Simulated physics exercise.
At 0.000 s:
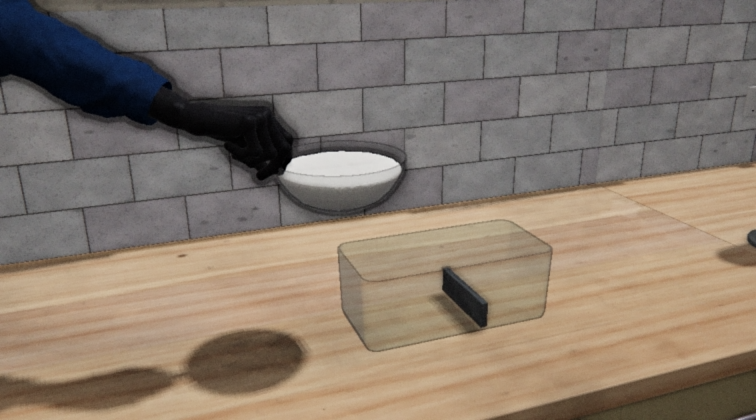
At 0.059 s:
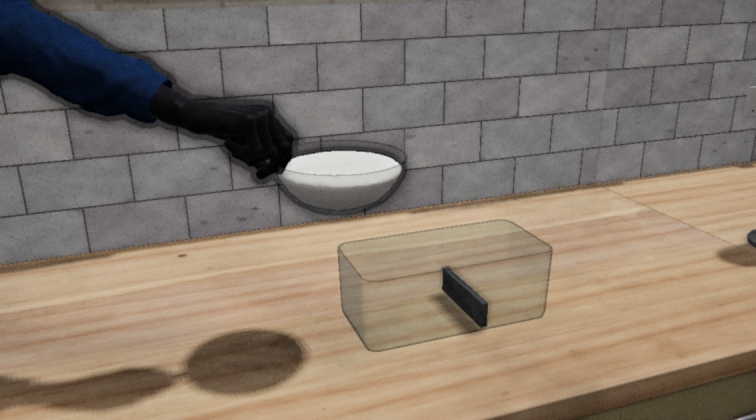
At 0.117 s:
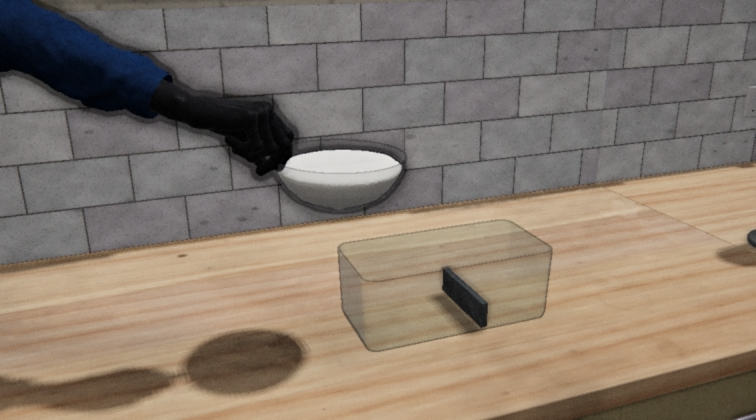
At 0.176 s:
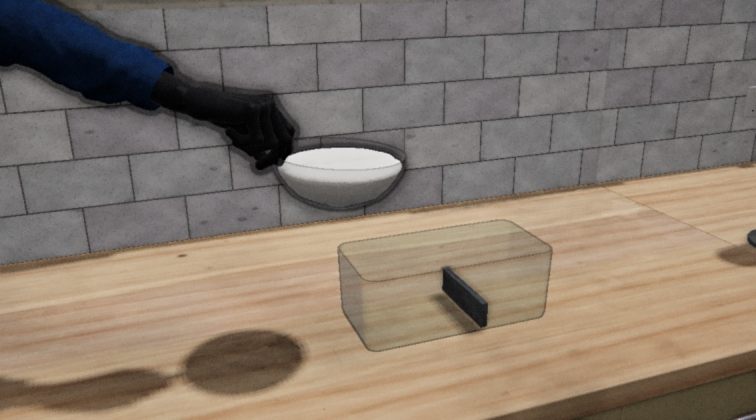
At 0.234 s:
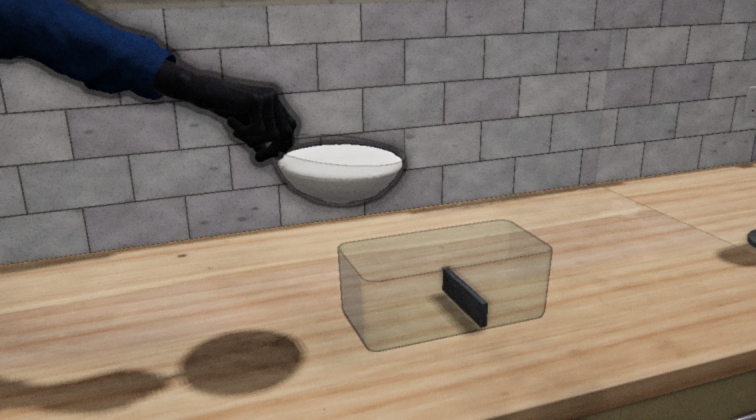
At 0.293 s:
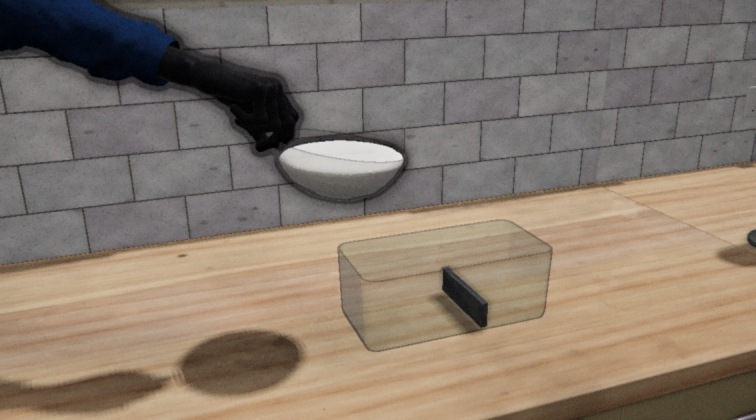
A black-gloved hand in a blue sleeve holds a clear bowl of white milk above a pale wooden counter, seen from slightly above against a grey brick wall. Below it, toward the right, sits a see-through, yellowish long basin with a short dark wall across its floor, while shadows lie at left. The hand slowly tilts the bowl slightly rightward, and the camera stays still.
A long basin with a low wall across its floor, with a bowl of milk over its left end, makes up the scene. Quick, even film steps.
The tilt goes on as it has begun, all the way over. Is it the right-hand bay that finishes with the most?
The right segment is the one with the most.
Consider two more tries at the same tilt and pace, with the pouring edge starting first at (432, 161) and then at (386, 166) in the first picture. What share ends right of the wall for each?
The first gives 75 %, the second 35 %.
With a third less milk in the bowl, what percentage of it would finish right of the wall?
Close to 60 per cent.
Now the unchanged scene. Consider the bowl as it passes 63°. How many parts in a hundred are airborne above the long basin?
45 per cent.
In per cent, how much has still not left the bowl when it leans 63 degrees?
Around 35 in a hundred has not poured out yet.
After 0.78 s the tilt is 63° and 36 per cent is still to pour, 13 is left of the wall and 5 right of it.
After 1.14 s the tilt is 99° and 0 per cent is still to pour, 25 is left of the wall and 67 right of it.
After 1.52 s the tilt is 109° and 0 per cent is still to pour, 31 is left of the wall and 68 right of it.
After 1.93 s the tilt is 109° and 0 per cent is still to pour, 31 is left of the wall and 67 right of it.
In the end 31 per cent lies left of the wall, 67 right of it and 1 outside.
